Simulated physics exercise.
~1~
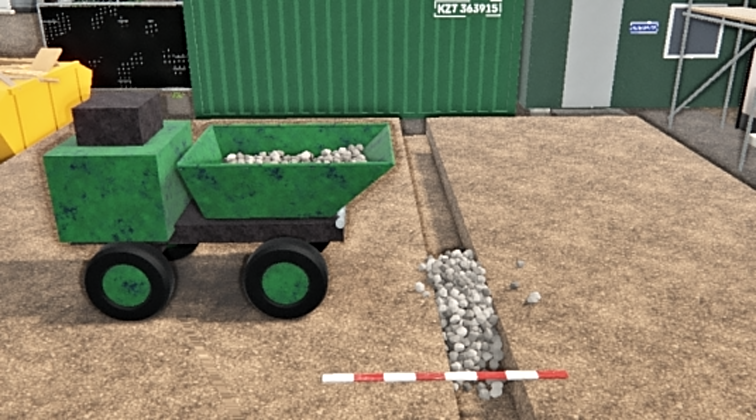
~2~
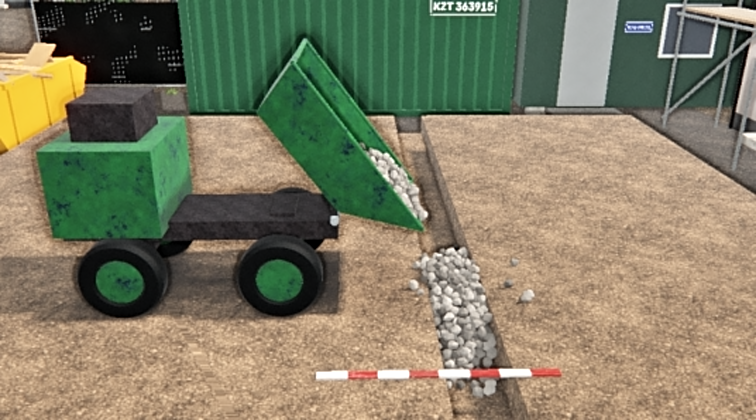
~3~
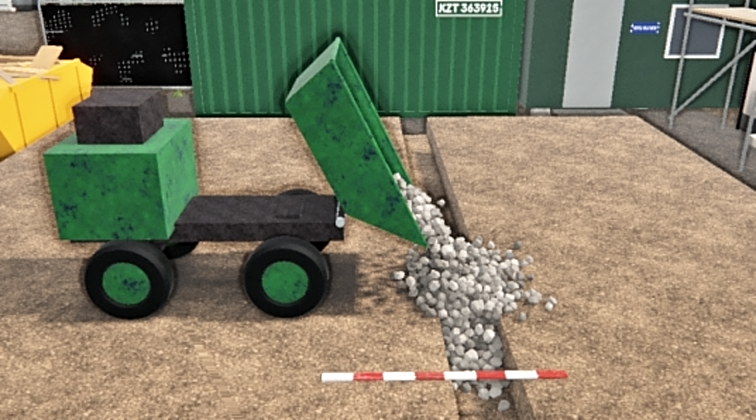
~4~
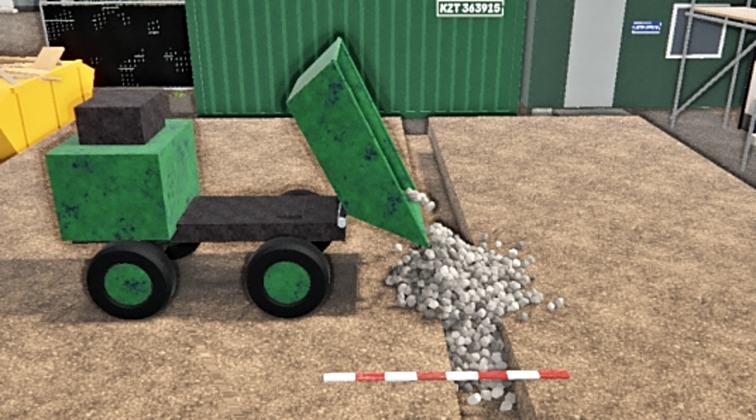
A green site dumper with black wheels and a dark block on top stands at the left of a sandy yard, seen from its side and slightly above, its skip holding pale grey stones. A narrow trench ahead already holds a heap of similar stones, with a red and white pole across it, and a green container stands behind. The skip tips forward steeply, its stones gathering at the lower lip. It tilts further and they pour into the trench, spreading over both edges. Finally the skip stays raised above a broad mound as the last stones leave it.
